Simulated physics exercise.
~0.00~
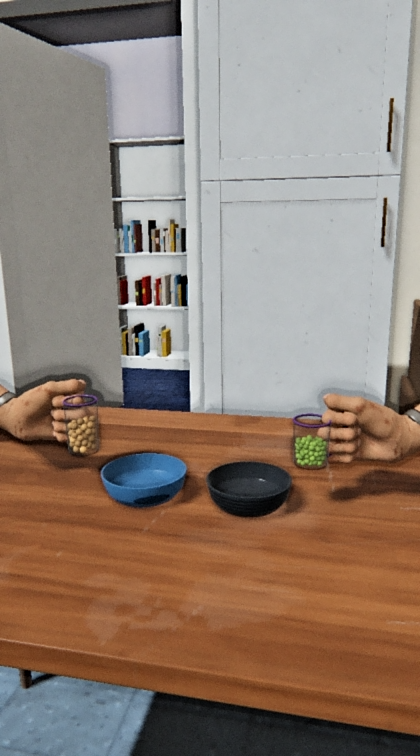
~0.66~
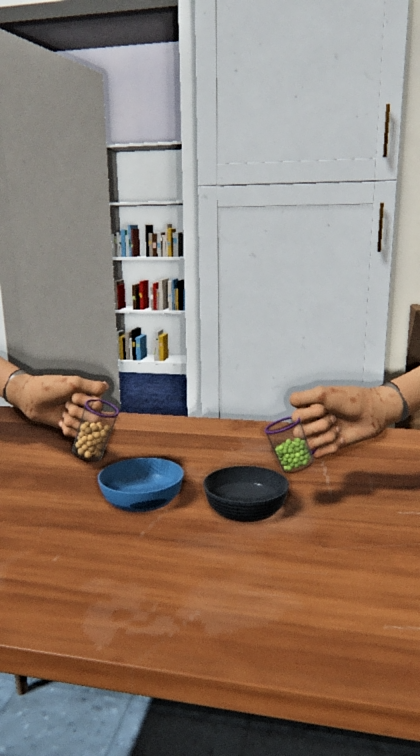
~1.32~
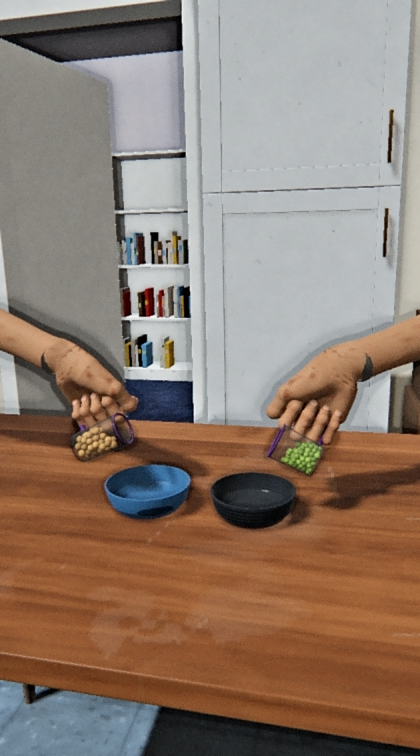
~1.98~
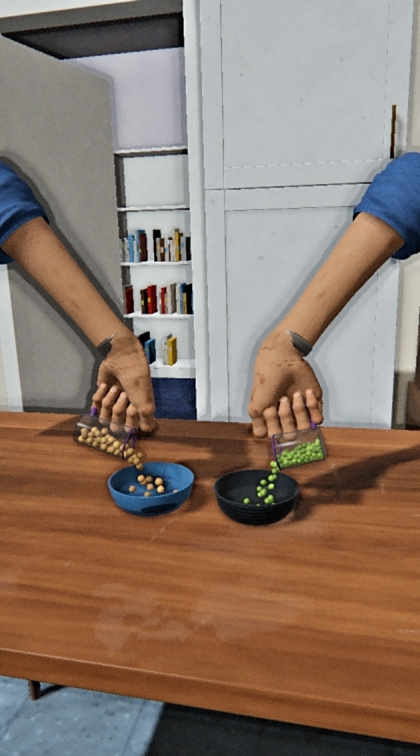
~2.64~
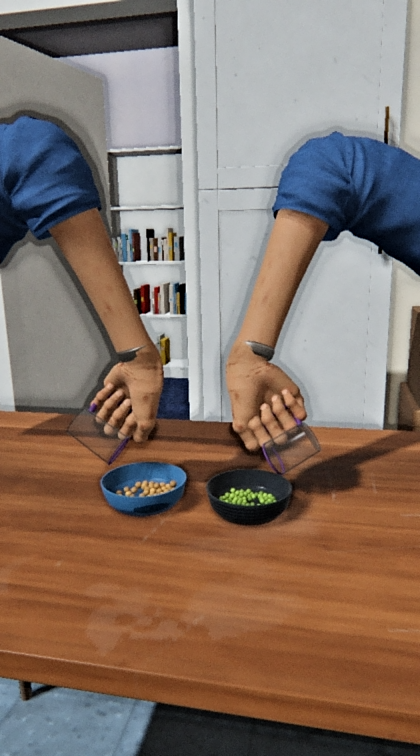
Two hands tipping clear cups over a wooden table, pouring tan balls into a blue bowl and green ones into a black bowl.
